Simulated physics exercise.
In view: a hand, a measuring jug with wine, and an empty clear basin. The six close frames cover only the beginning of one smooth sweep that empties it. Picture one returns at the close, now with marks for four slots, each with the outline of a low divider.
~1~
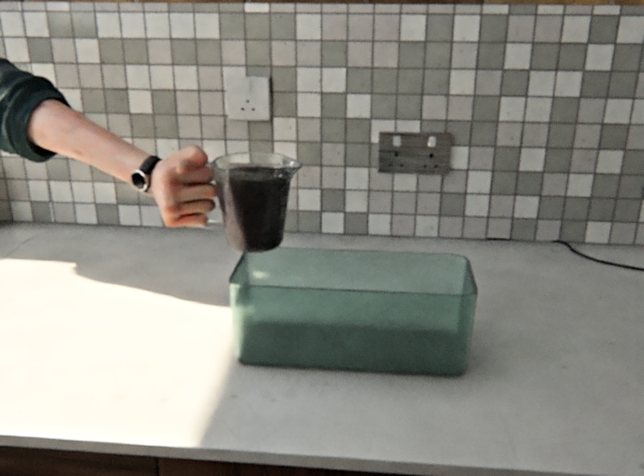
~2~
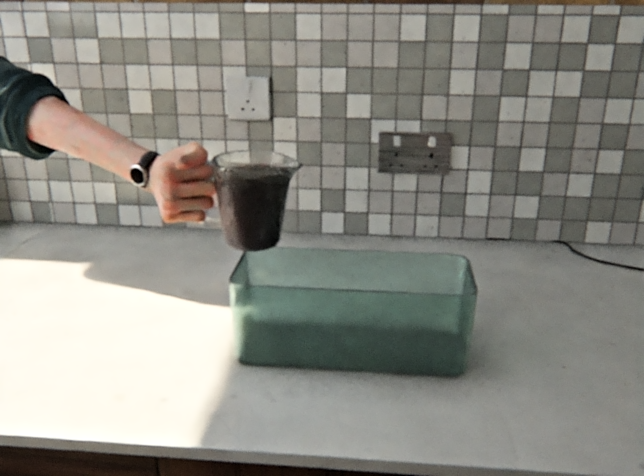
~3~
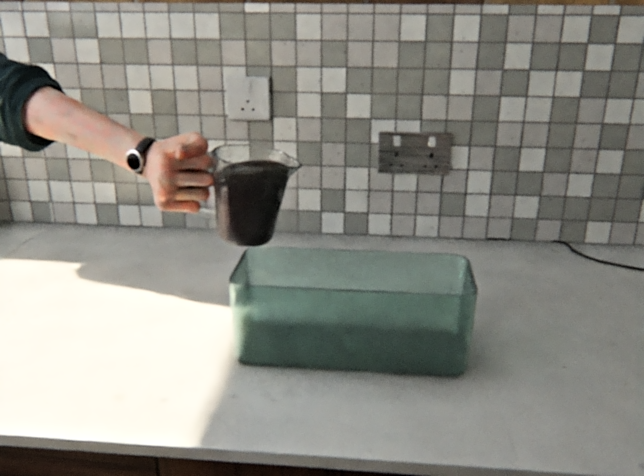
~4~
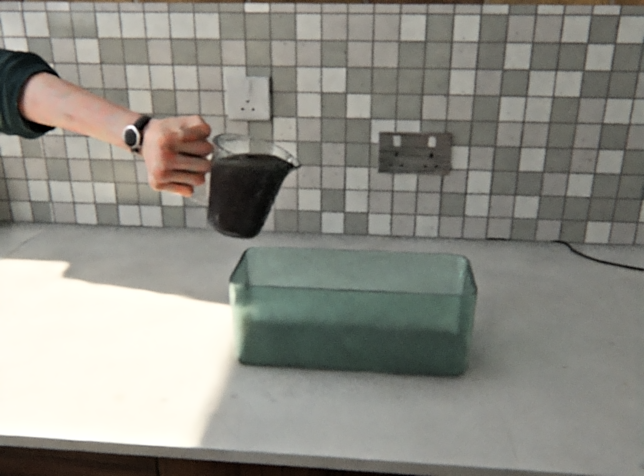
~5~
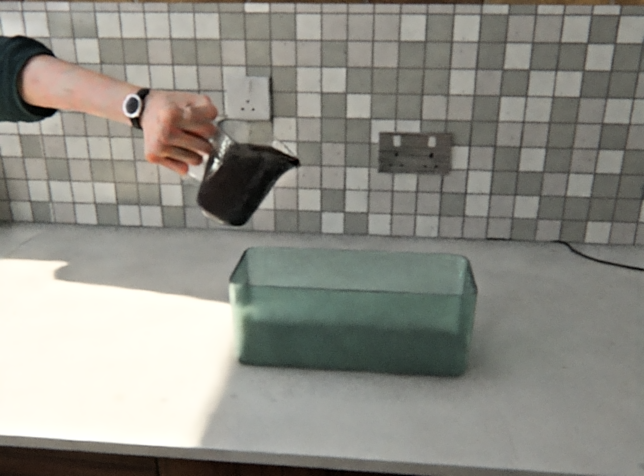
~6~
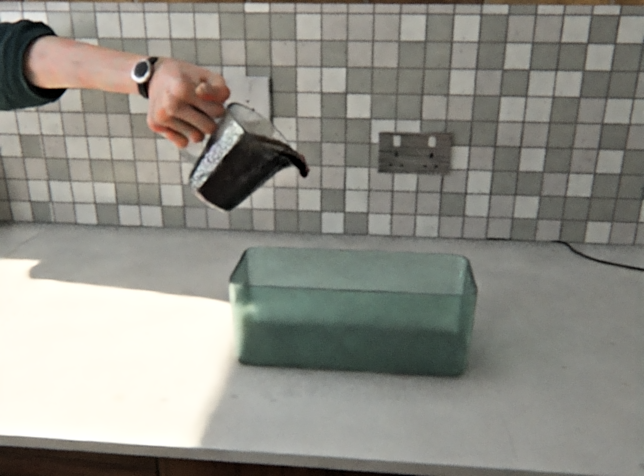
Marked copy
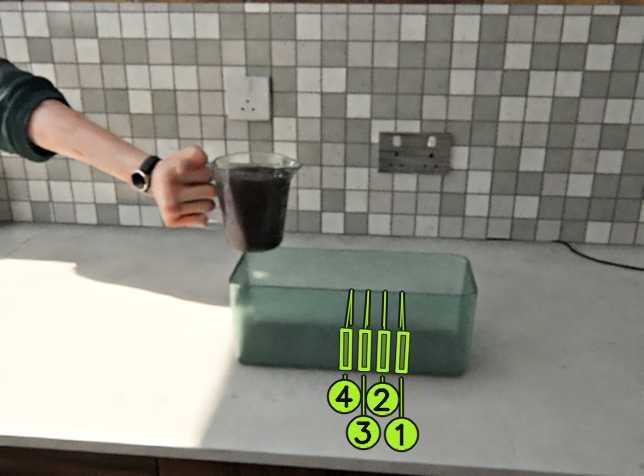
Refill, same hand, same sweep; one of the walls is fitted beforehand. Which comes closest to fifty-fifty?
Best: 2.
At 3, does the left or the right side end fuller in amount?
The right one.
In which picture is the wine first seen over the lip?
In picture 6.
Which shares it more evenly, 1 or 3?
It is 3.
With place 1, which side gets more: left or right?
The left one.
On the marked copy, 1 at (401, 378); 2 at (382, 377); 3 at (363, 376); 4 at (345, 374).
With 1, about 89 % ends left of the wall and 3 % right of it; 8 % is lost outside.
With 2, about 58 % ends left of the wall and 39 % right of it.
With 3, about 16 % ends left of the wall and 82 % right of it.
With 4, about 6 % ends left of the wall and 92 % right of it.
